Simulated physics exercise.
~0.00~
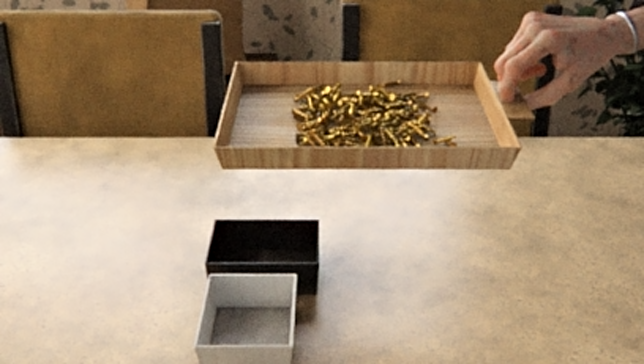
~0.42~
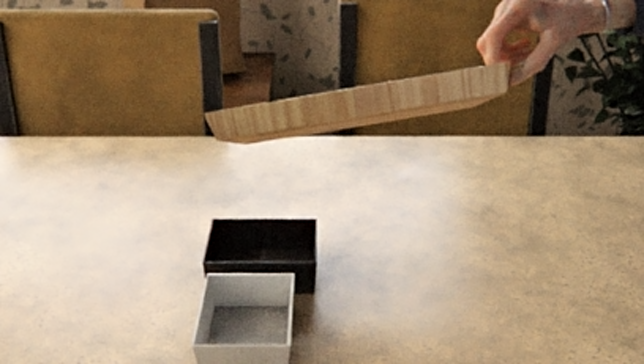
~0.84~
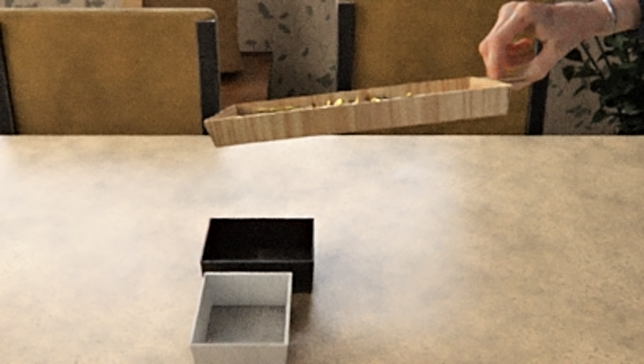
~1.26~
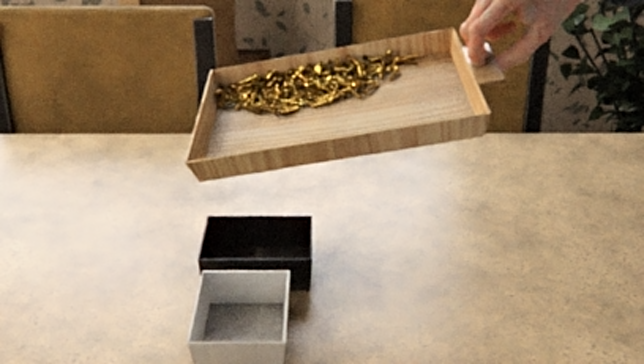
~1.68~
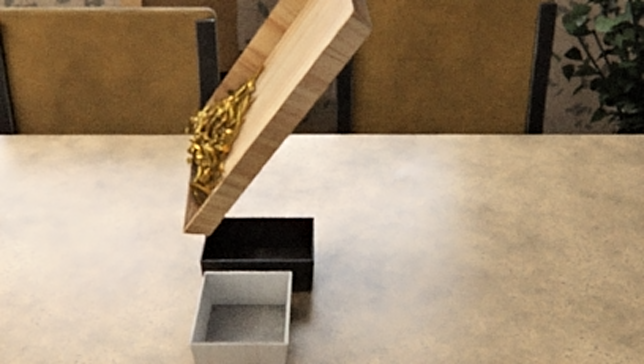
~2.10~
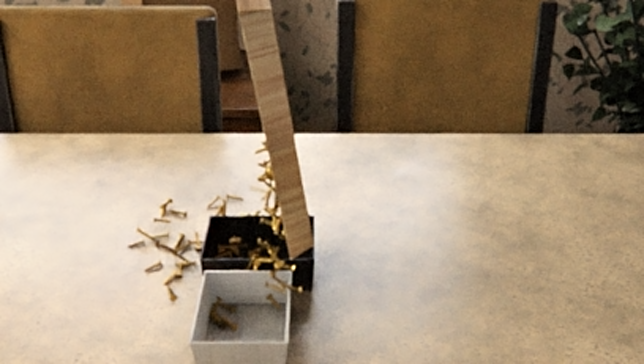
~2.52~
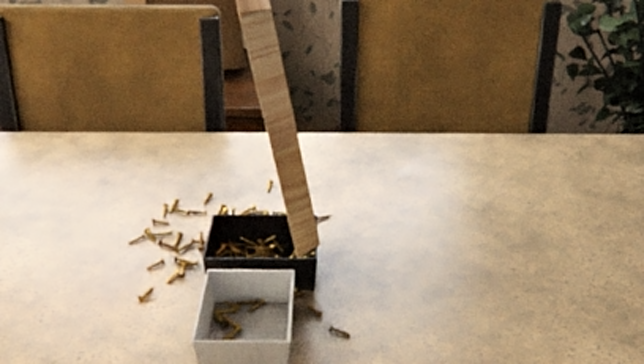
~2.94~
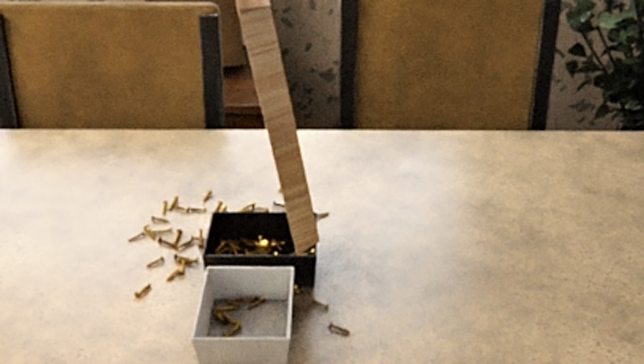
A wooden tray tips brass-coloured screws into two tins, many scattering across the table.
